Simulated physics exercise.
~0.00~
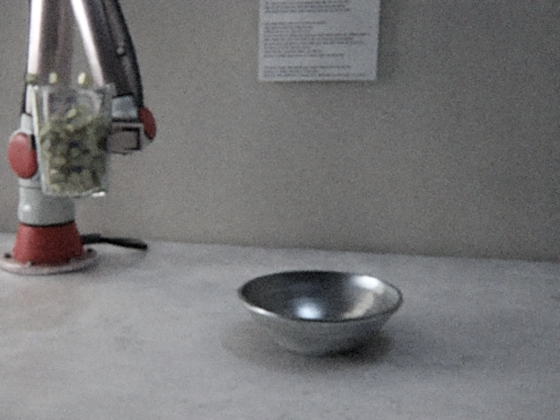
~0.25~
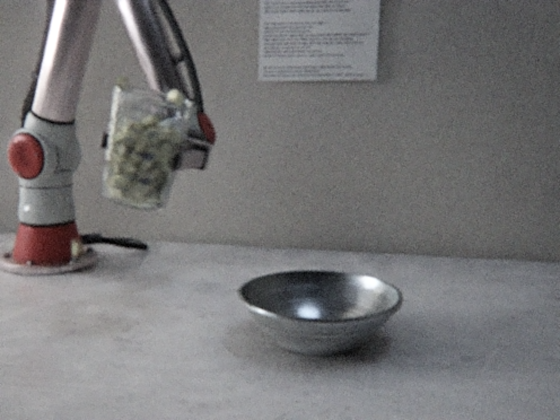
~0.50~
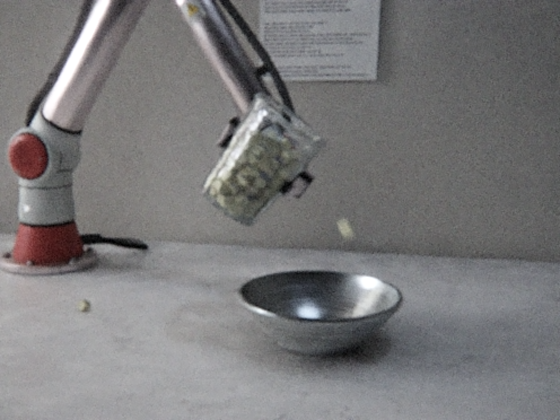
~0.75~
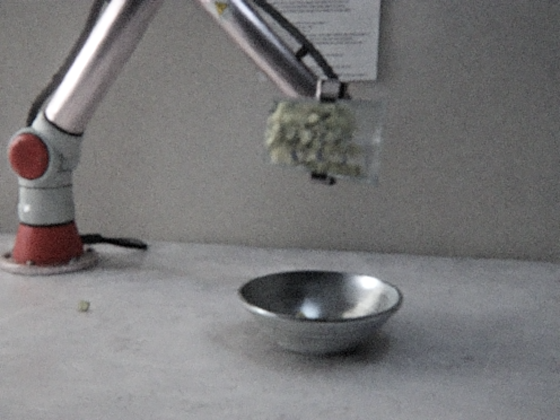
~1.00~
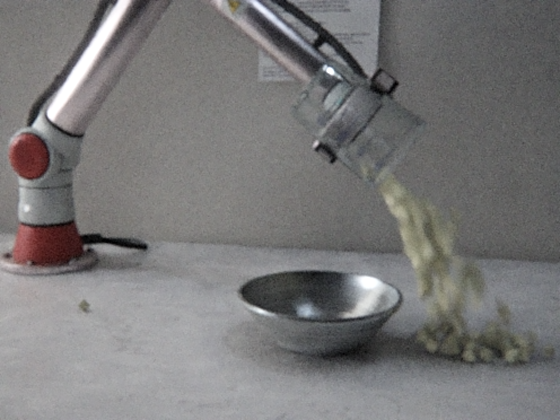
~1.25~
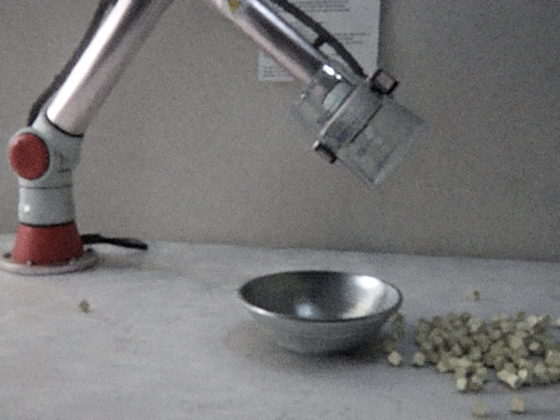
On a pale grey tabletop against a plain grey wall with a printed sheet on it, seen from the front by a still camera, a robot arm with red joints stands at the left and a shiny metal bowl sits near the centre. The arm grips a clear cup filled with pale green vegetable dice. It swings the cup to the right, tilting it, and a few stray pieces drop. The cup tips onto its side above the bowl, then turns upside down past its right edge. The dice pour onto the table, ending scattered beside the nearly empty bowl.
